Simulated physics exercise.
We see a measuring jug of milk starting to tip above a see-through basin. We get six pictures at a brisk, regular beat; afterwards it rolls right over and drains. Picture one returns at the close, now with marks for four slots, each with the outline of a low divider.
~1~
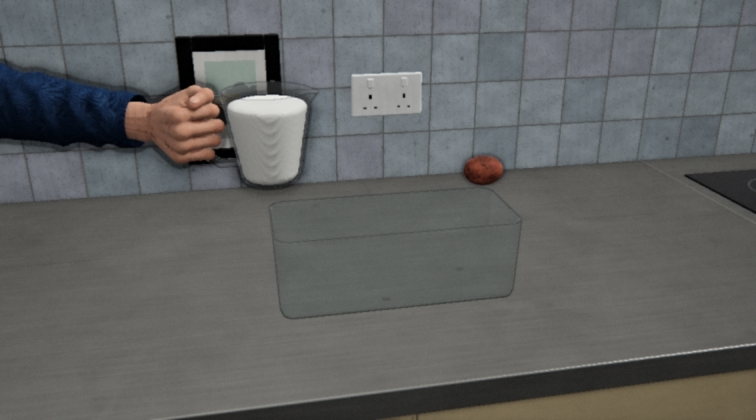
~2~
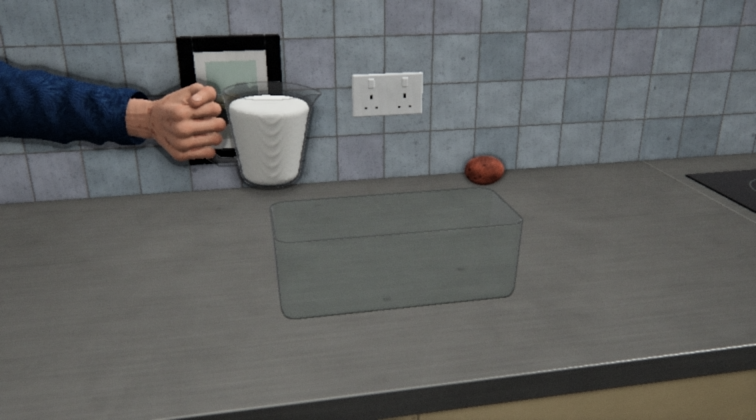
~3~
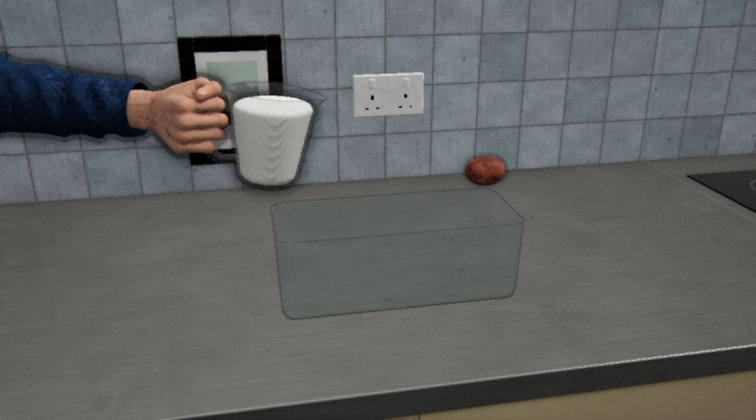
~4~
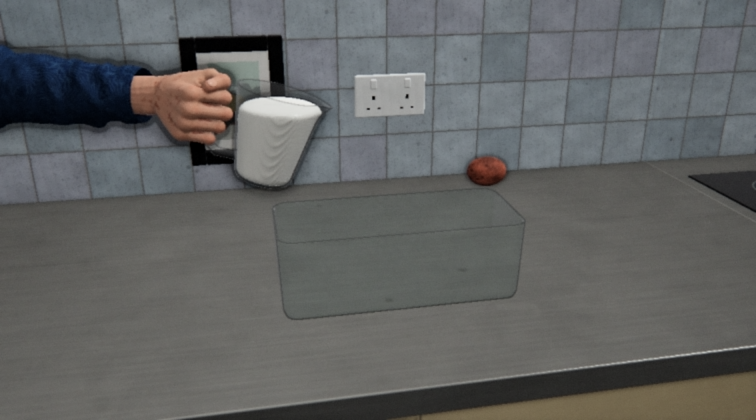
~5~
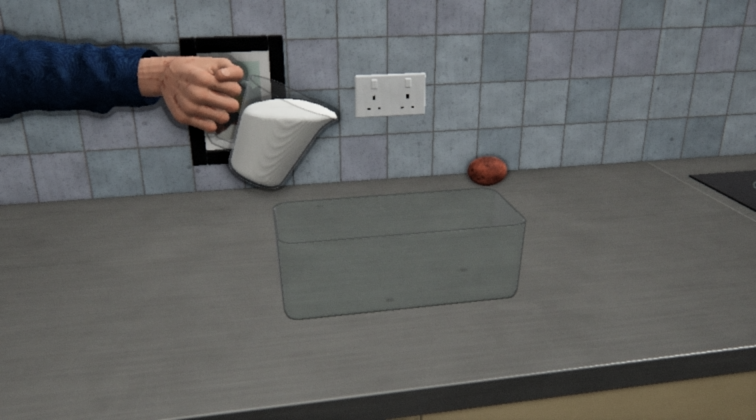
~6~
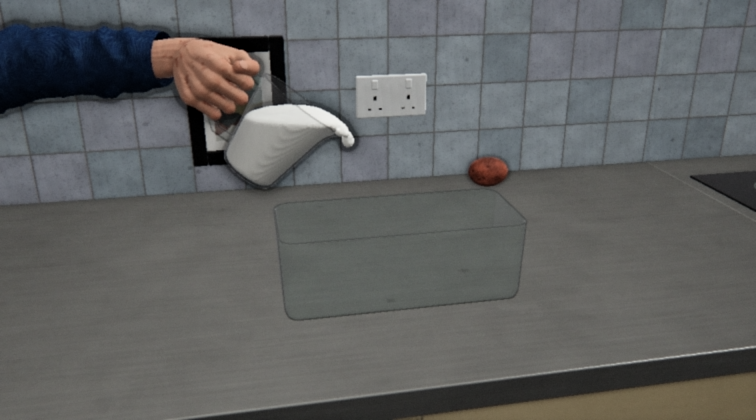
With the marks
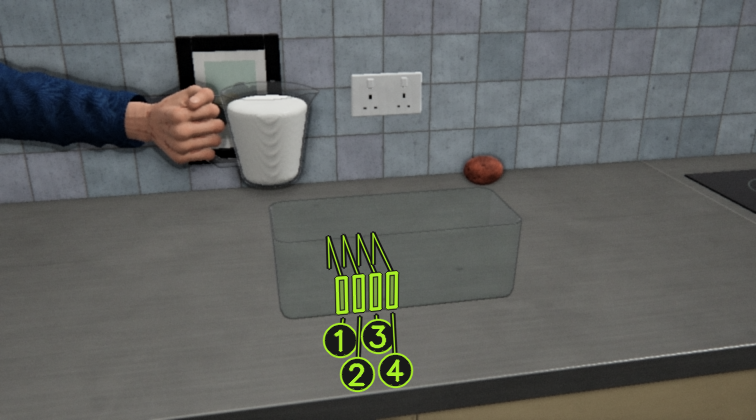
A hand tips a clear jug rightward until white milk just passes over its lip.
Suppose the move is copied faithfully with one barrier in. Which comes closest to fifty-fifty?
Slot 3 does it best.
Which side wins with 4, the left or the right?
The left side.
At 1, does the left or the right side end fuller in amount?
More ends on the right.
On the marked copy, 1 at (343, 318); 2 at (359, 317); 3 at (376, 315); 4 at (392, 313).
With 1, about 2 % ends left of the wall and 97 % right of it.
With 2, about 19 % ends left of the wall and 80 % right of it.
With 3, about 53 % ends left of the wall and 47 % right of it.
With 4, about 81 % ends left of the wall and 17 % right of it.
